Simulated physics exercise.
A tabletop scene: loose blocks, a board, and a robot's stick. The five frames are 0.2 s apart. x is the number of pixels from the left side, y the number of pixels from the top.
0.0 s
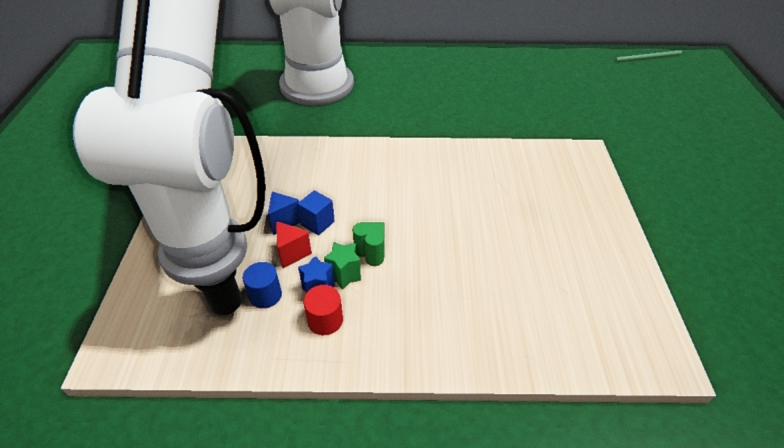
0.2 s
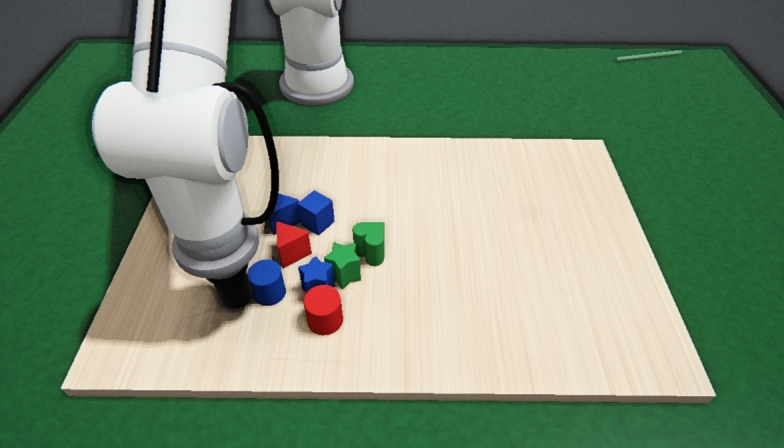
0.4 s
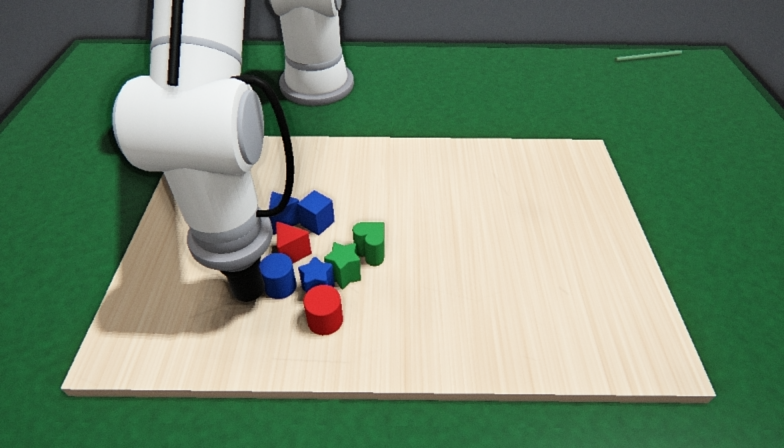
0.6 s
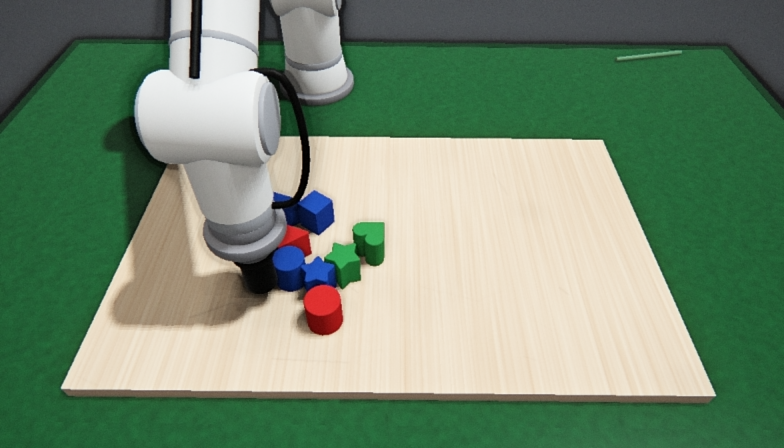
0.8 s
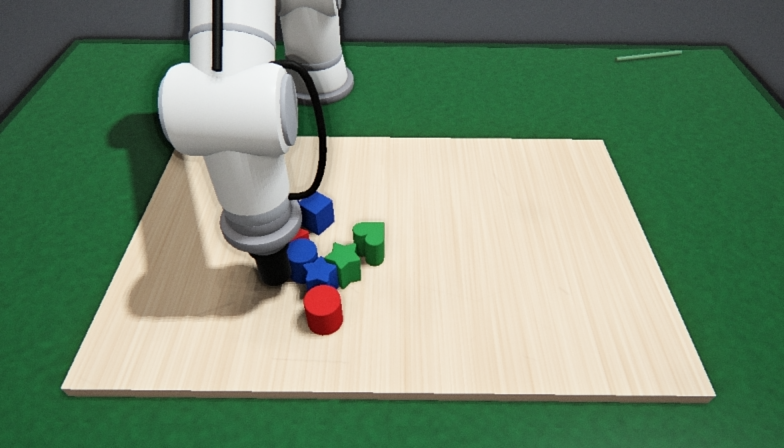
A white robot arm pushing a blue cylinder to the right and away across a wooden board, into a cluster of colored blocks.
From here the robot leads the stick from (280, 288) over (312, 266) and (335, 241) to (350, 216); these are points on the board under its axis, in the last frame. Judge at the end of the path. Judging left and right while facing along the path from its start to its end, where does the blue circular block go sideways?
It will end up to the right.
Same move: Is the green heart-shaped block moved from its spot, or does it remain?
That block is going to get moved.
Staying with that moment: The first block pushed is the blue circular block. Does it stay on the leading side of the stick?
I'd say it has come free.
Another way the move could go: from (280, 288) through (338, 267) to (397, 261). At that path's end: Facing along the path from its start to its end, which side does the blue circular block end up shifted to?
That's a shift to the left.
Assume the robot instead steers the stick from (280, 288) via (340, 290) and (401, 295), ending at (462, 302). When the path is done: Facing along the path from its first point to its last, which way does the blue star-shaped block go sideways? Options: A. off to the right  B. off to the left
A.
The first path, step by step. One third of the way, stick at (310, 251); blue circular block at (334, 229); green star-shaped block at (346, 251), turned 25° clockwise.
Two thirds of the way, stick at (334, 226); blue circular block at (359, 208); green star-shaped block at (346, 251), turned 25° clockwise; green heart-shaped block at (380, 227), turned 50° clockwise.
At the end, stick at (348, 202); red three-sided block still; blue circular block at (376, 196); green star-shaped block at (346, 251), turned 25° clockwise; green heart-shaped block at (380, 227), turned 50° clockwise.
